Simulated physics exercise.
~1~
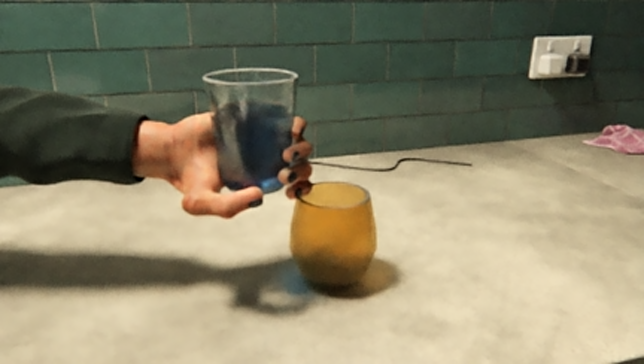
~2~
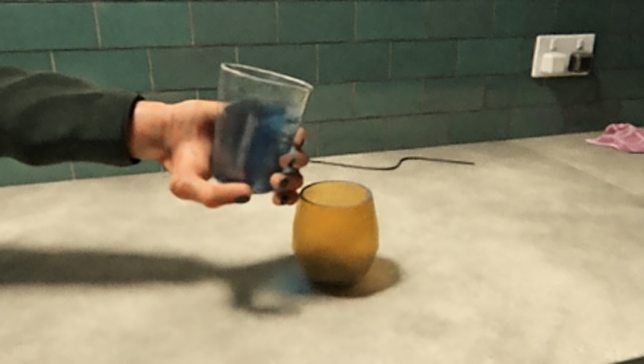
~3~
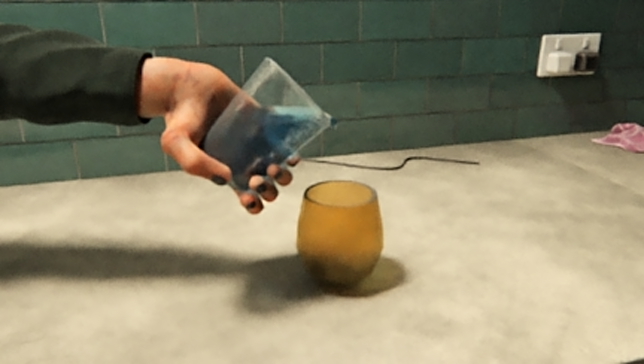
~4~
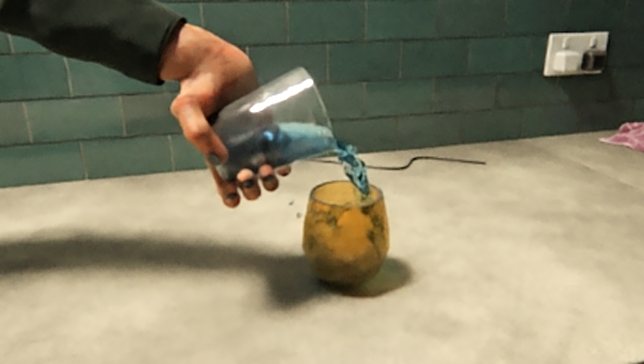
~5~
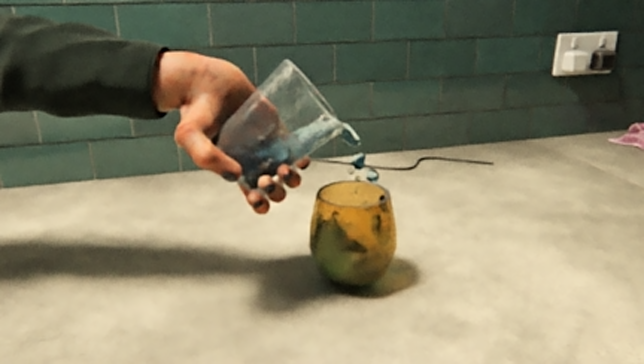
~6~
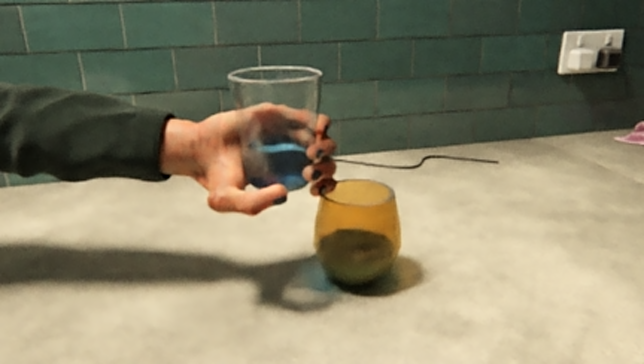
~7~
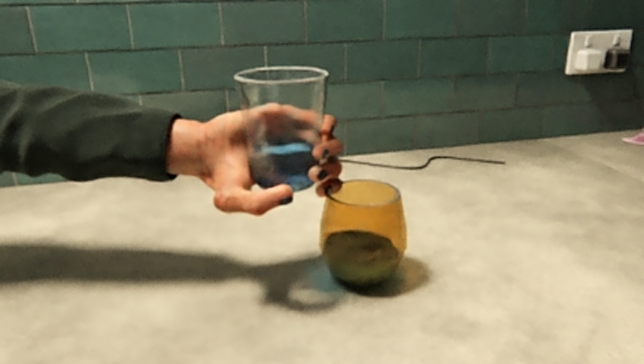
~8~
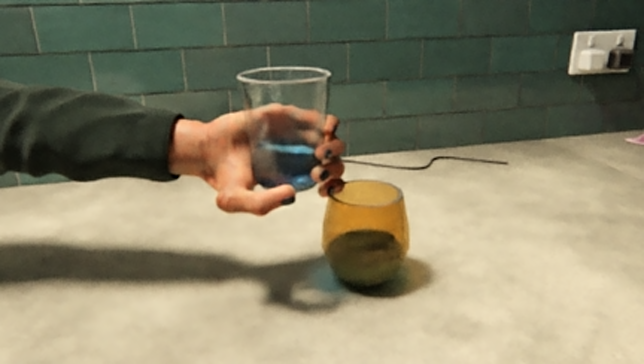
Hand tipping a clear glass of blue liquid, pouring some into an amber stemless glass, then holding it upright again, partly full.
